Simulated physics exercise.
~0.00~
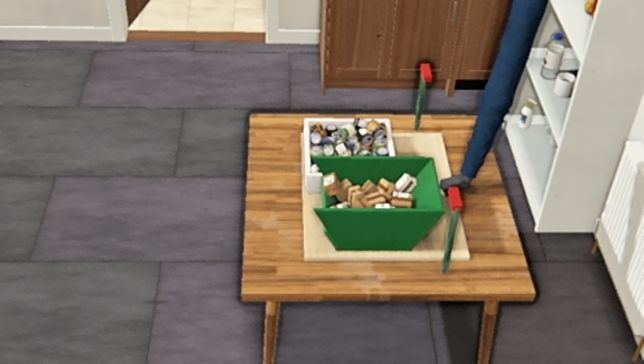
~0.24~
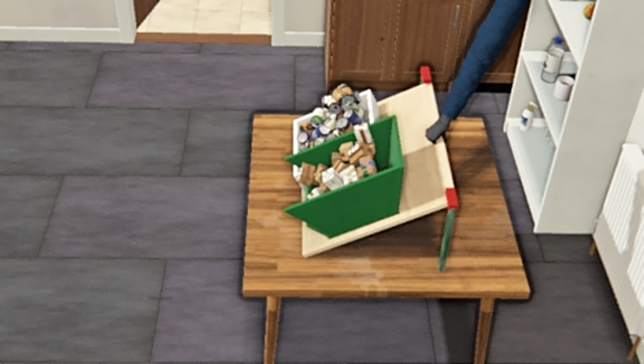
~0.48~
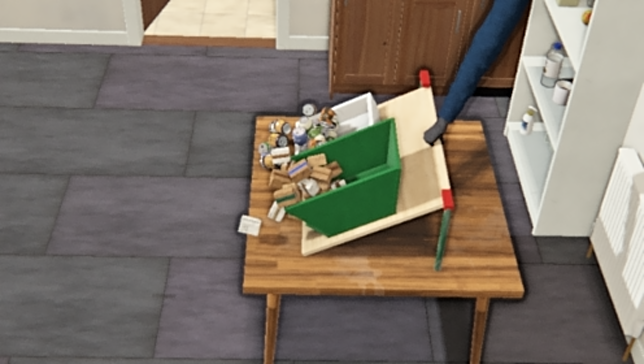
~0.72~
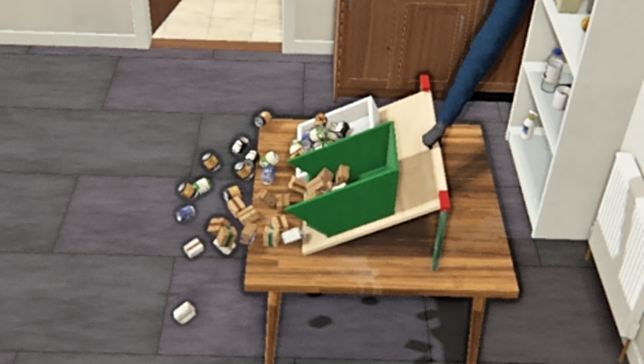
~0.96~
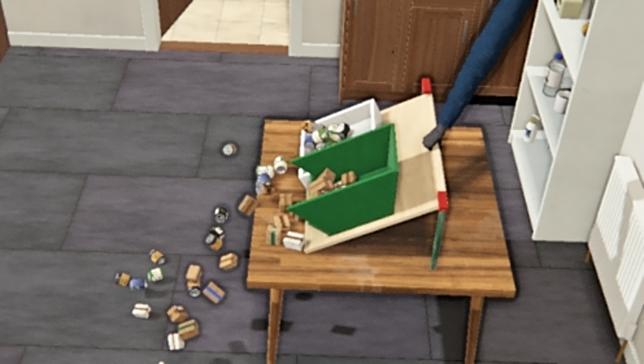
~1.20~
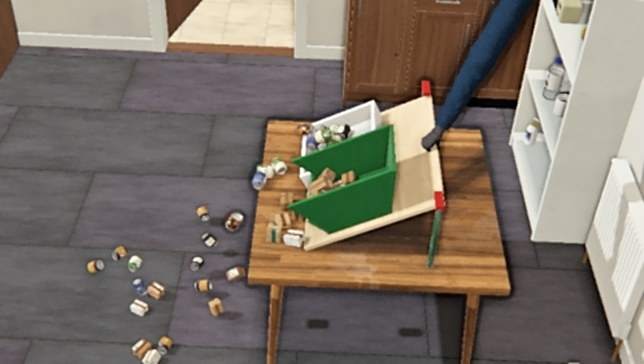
On a wooden table in a tiled room, a blue-sleeved arm yanked up one side of a board holding green and white baskets, and little parcels and cans spilled leftward, scattering across the floor while some stayed inside the tilted baskets.
